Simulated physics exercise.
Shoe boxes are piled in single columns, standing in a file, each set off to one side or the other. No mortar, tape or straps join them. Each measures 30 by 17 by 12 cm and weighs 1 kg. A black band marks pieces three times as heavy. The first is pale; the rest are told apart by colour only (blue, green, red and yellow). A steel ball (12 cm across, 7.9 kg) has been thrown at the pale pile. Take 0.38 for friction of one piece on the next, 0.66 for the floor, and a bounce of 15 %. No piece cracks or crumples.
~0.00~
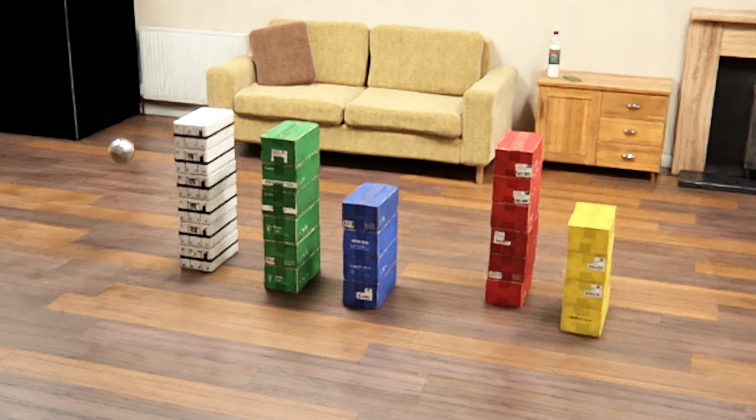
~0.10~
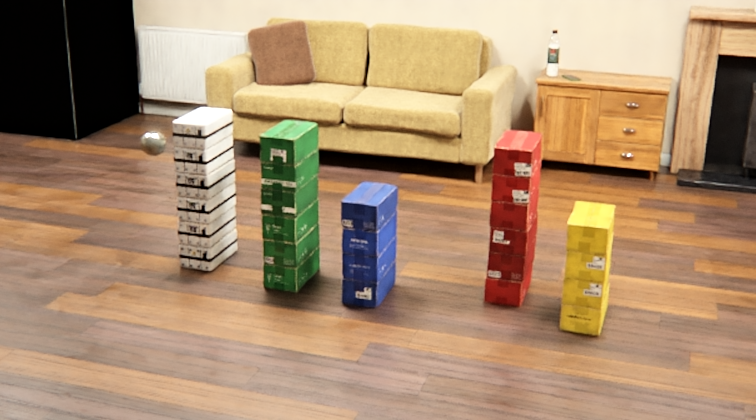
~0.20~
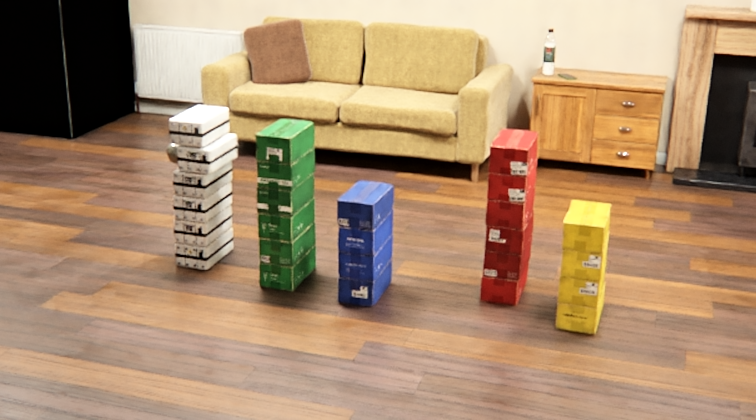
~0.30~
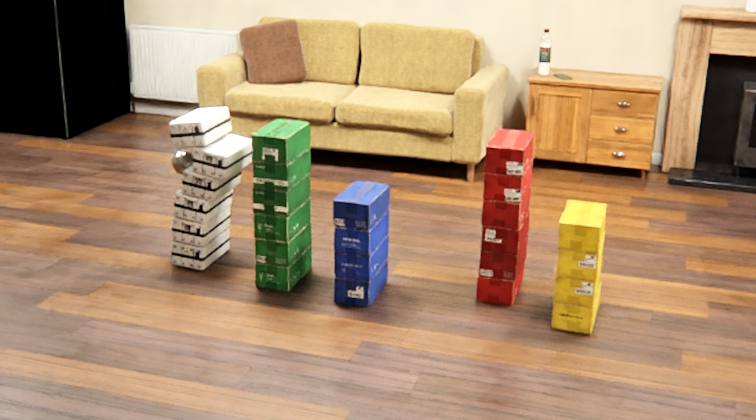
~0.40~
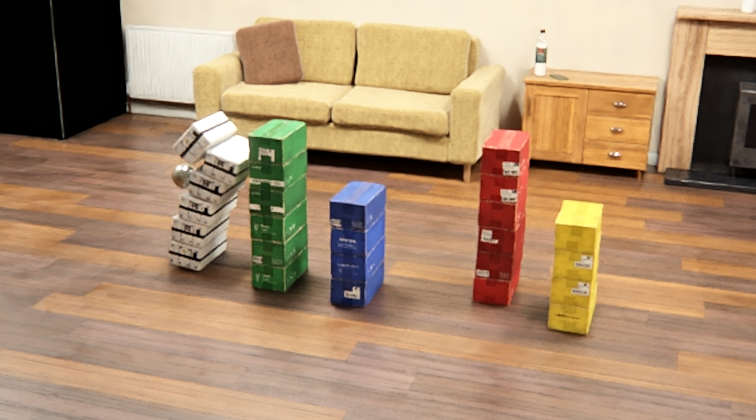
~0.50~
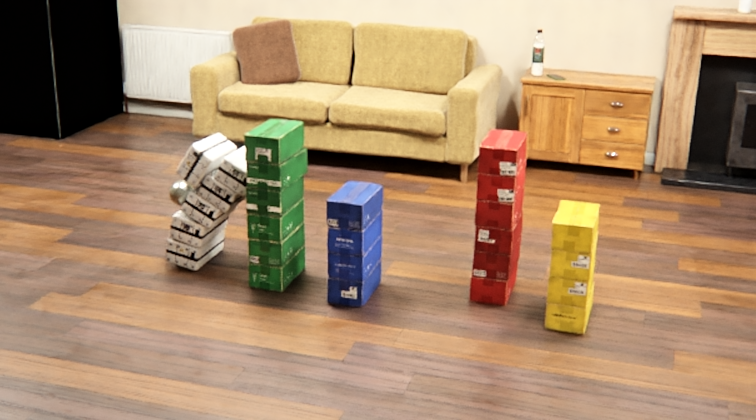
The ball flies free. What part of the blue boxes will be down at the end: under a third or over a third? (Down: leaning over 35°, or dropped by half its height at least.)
Upwards of a third of them.
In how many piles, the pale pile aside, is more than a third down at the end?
The count is 2.
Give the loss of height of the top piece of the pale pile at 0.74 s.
Some 25 cm lower.
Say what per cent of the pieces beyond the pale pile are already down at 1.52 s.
At that moment 45 per cent.
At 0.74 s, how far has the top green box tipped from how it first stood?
Roughly 5°.
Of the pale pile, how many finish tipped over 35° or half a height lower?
The count is 5.
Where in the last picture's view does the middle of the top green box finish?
Near (409, 342).
By 0.74 s, 5 of the pale pile down; none of the 4 blue boxes down (0 of 20 in all colours); top blue box unmoved; top green box tilted 5°.
By 1.00 s, 5 of the pale pile down; none of the 4 blue boxes down (0 of 20 in all colours); top blue box moved 7 cm; top green box tilted 20°, 47 mm lower.
By 1.52 s, 5 of the pale pile down; 4 of the 4 blue boxes down (9 of 20 in all colours); top blue box on its side; top green box tilted 20°, 37 cm lower.
When it is over (3.7 s), 5 of the pale pile down; 4 of the 4 blue boxes down (9 of 20 in all colours); top blue box on its side; top green box on its side. That is 100 per cent. In pixels of the last frame, middles, top blue box near (470, 282), top green box near (410, 342).
